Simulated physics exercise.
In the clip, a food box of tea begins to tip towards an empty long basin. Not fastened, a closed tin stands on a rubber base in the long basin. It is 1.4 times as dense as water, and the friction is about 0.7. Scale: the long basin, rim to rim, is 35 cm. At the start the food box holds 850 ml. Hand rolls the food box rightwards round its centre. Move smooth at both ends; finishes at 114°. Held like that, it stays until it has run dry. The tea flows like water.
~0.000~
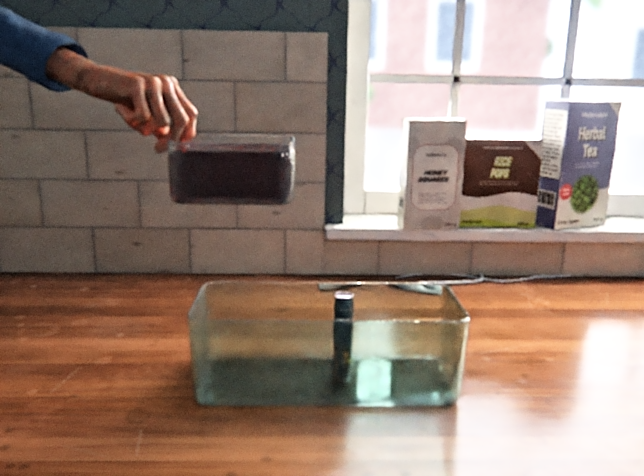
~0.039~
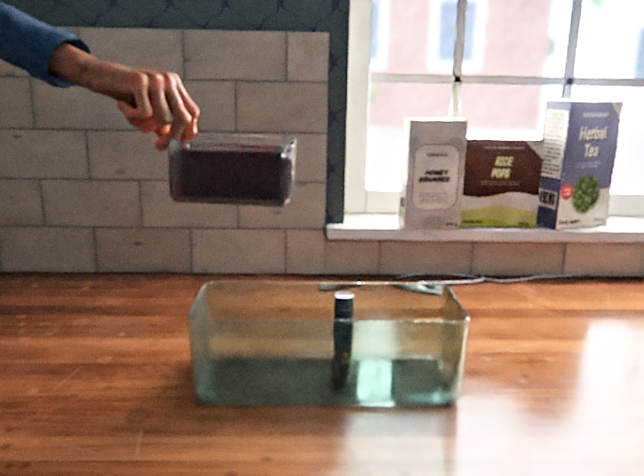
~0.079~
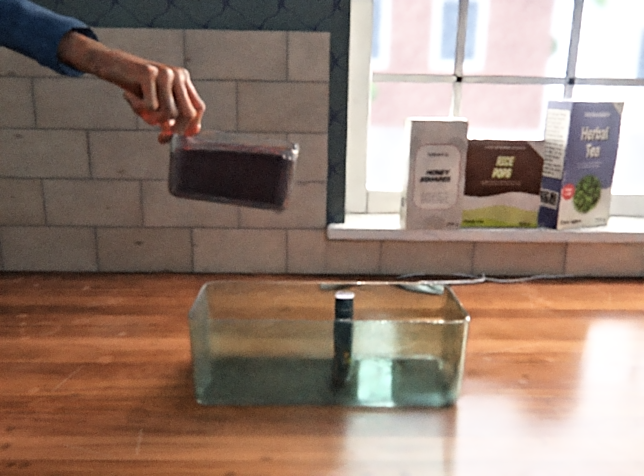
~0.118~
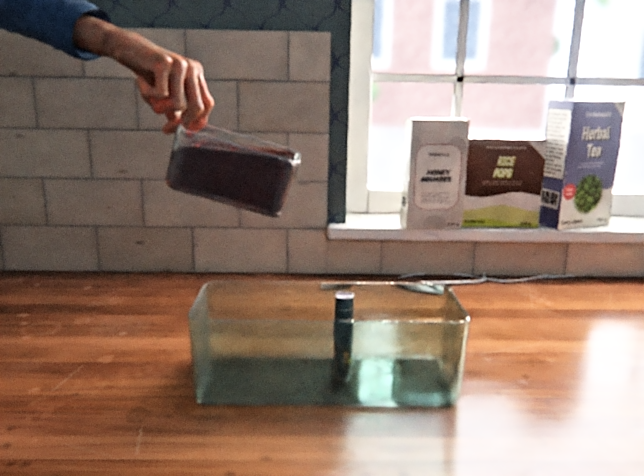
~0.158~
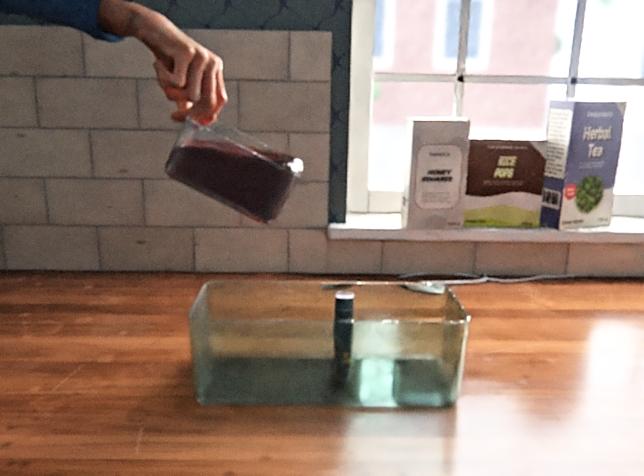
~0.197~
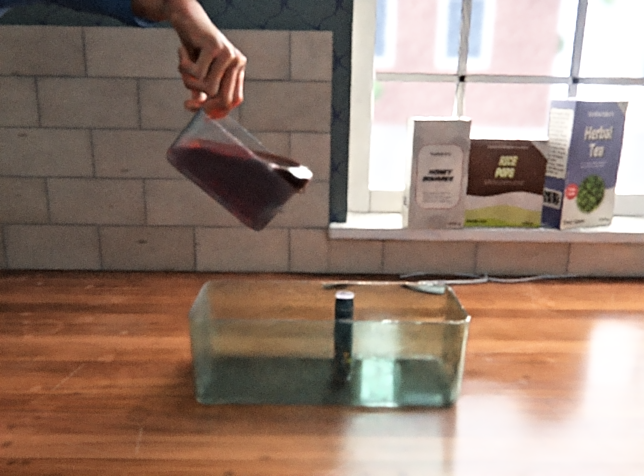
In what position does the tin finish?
It finishes knocked over.
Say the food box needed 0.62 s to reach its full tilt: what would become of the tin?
In that case the tin stays vertical.
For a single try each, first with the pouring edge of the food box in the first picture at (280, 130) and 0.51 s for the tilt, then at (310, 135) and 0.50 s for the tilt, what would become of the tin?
Trial 1 - tin tips; trial 2 - tin stays standing.
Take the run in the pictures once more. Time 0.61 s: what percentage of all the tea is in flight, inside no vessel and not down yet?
Airborne fraction: Approx. 7 %.
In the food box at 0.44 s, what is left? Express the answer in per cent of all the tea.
Some 12 per cent.
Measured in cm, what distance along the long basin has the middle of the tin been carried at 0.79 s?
Roughly 4 cm.
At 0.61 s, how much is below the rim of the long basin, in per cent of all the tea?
86 per cent or thereabouts.
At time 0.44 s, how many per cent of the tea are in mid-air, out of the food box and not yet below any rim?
My guess is roughly 56 %.
Then, 0.44 s in, the tilt is 110° and 11 per cent is still to pour; the tin stands where it began.
Then, 0.61 s in, the tilt is 114° and 2 per cent is still to pour; the tin leans 4°.
Then, 0.79 s in, the tilt is 114° and 0 per cent is still to pour; the tin leans 26°.
Then, 0.99 s in, the tilt is 114° and 0 per cent is still to pour; the tin lies on its side.
Finally, the tin lies on its side.
